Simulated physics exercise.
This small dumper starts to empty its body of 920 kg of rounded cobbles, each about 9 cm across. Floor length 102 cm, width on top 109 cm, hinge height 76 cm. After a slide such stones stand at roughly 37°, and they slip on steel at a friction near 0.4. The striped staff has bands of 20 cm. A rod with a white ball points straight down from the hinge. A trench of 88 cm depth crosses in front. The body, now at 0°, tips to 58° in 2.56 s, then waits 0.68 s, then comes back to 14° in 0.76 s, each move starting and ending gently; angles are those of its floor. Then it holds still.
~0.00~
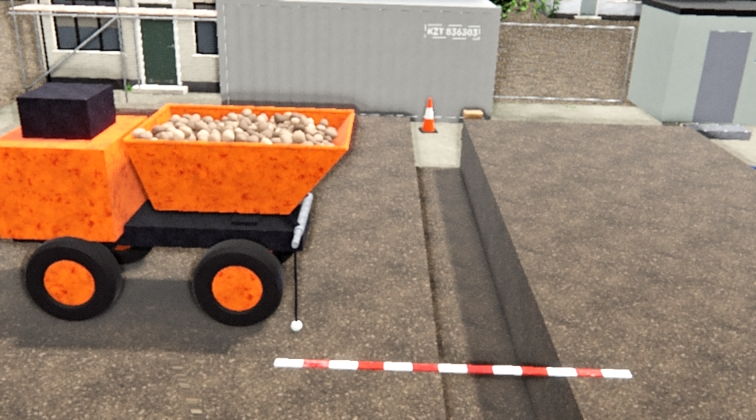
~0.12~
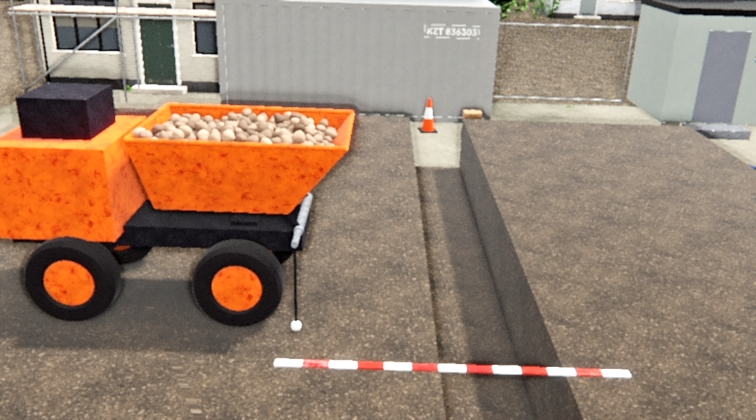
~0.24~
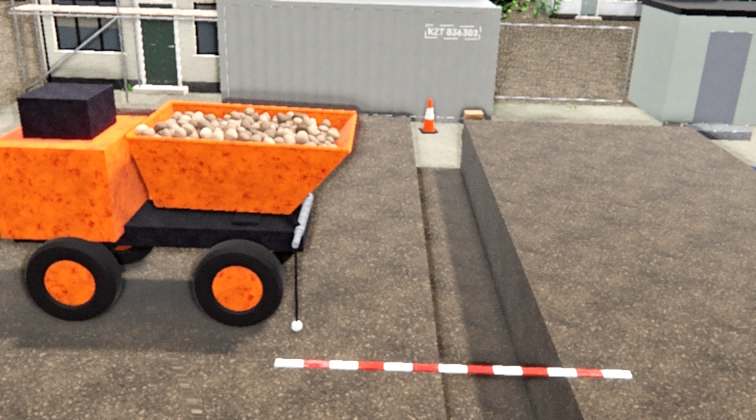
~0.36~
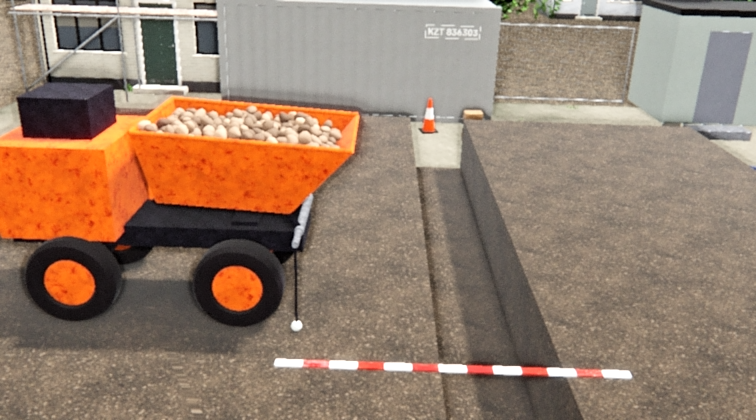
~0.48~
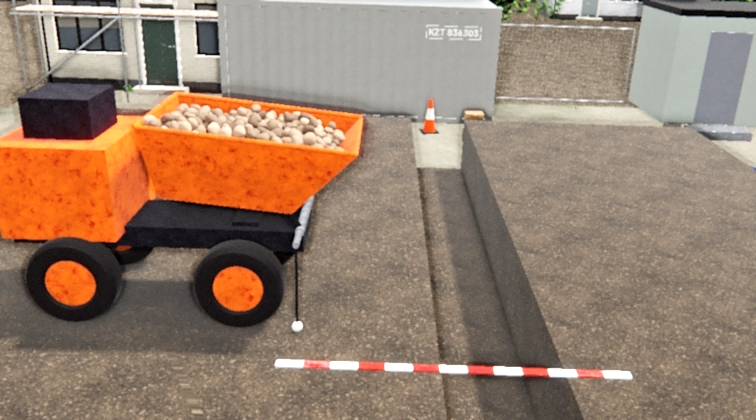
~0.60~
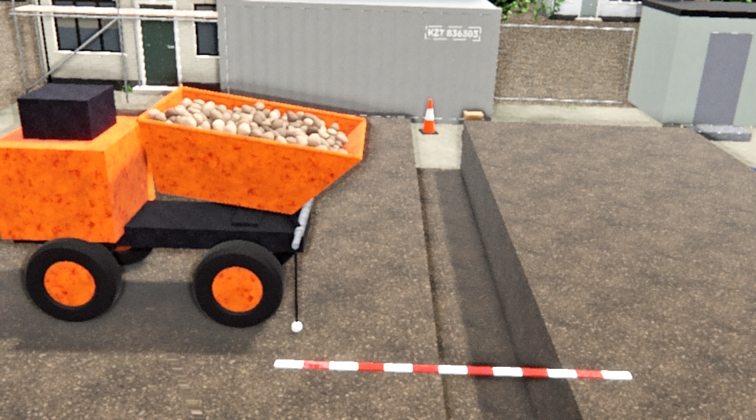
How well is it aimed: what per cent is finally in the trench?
Roughly 50 per cent ends in the trench.
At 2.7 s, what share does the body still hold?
About 80 per cent.
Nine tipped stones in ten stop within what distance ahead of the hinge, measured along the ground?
About 190 cm.
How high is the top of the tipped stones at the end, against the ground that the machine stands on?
Some 10 cm above that level.
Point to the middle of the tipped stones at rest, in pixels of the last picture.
Near (477, 377).
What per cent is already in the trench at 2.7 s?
About 10 per cent by then.
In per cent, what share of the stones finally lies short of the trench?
Near 5 in a hundred.
After 1.9 s the floor is at 49°; 100 % in the body; the foremost stones are at (397, 191).
After 2.7 s the floor is at 58°; 81 % in the body, 7 % short of the trench, 12 % in the trench; the foremost stones are at (485, 363).
After 4.4 s the floor is at 14°; 42 % in the body, 7 % short of the trench, 51 % in the trench; the foremost stones are at (519, 366).
After 7.2 s the floor is at 14°; 42 % in the body, 7 % short of the trench, 51 % in the trench; the foremost stones are at (519, 367).
